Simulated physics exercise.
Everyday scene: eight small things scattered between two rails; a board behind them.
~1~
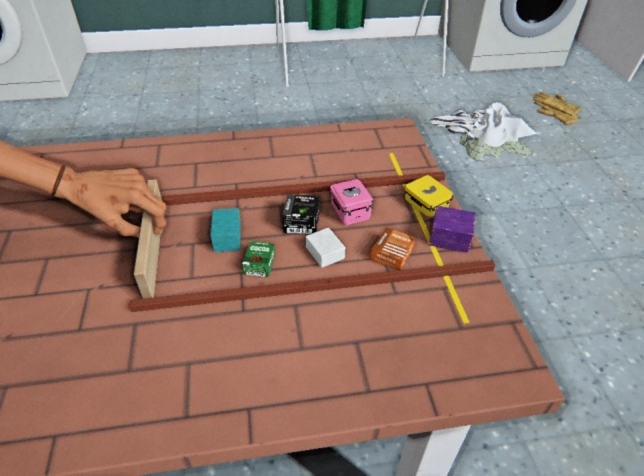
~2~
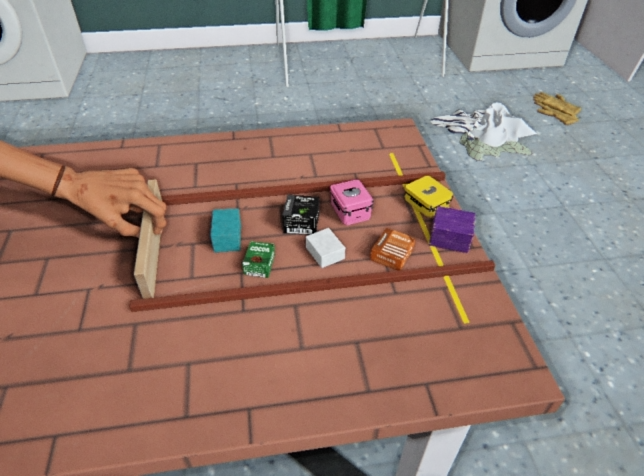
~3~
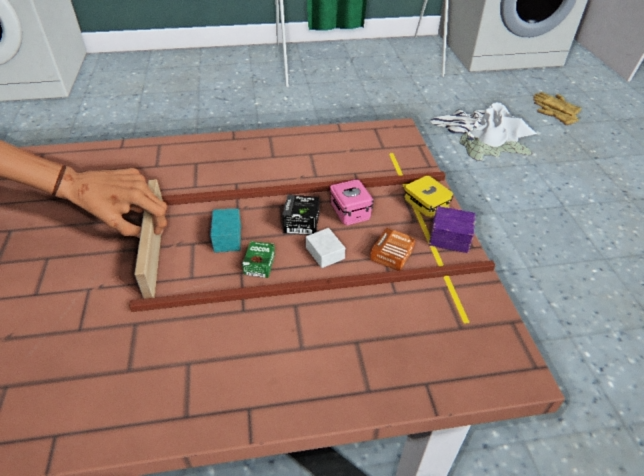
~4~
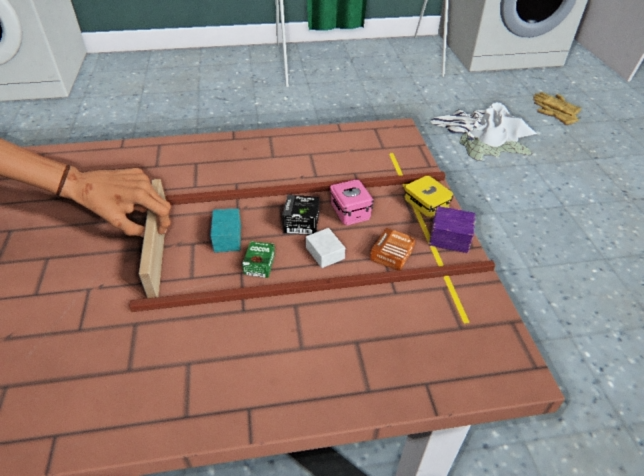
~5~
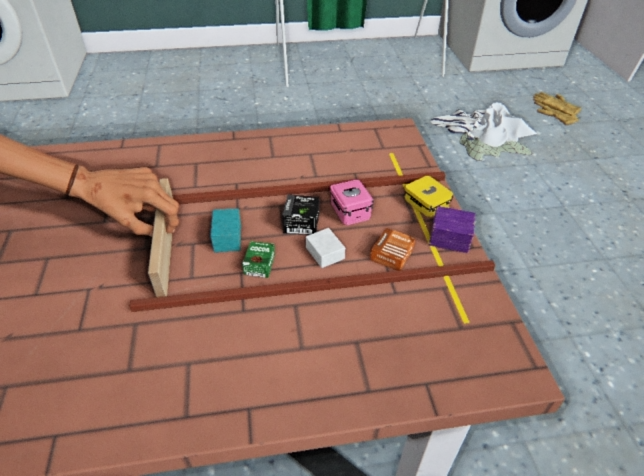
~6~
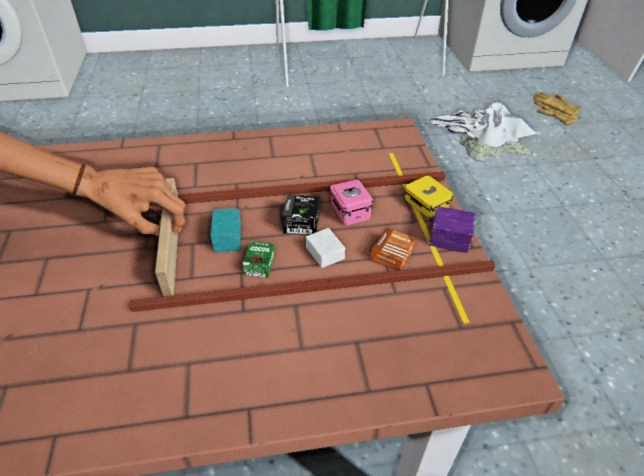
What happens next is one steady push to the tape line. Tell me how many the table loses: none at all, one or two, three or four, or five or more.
Looks like more than two but under five go over the edge.
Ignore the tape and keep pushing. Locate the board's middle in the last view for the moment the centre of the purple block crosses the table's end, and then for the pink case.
Roughly at (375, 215) and roughly at (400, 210).
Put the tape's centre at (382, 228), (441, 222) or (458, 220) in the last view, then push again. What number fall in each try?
2, 6, 8.
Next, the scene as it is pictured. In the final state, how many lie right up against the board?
The answer is 2.
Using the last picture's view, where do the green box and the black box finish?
The green box settles near (444, 238); as for the black box, near (453, 193).
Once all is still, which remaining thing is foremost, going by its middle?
Nearest at the end: The black box.
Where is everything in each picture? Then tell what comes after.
Purple block (452, 229); yellow case (428, 197); orange box (393, 249); board (151, 236); tape (422, 223), in the first picture.
Yellow case (428, 197); pink case (351, 202), in the second picture.
Orange box (393, 249); board (151, 236), in the third picture.
Purple block (452, 229); white block (325, 247), in the fourth picture.
Yellow case (428, 197); turquoise block (227, 230), in the fifth picture.
Purple block (452, 229); yellow case (428, 197); orange box (393, 249); board (169, 234); tape (422, 223), in the sixth picture.
Early on, none off yet; purple block at rest near (452, 229); yellow case at rest near (428, 197); orange box at rest near (393, 249).
Finally, the number that fall off is three or four; lost, pink case, orange box, yellow case and purple block.
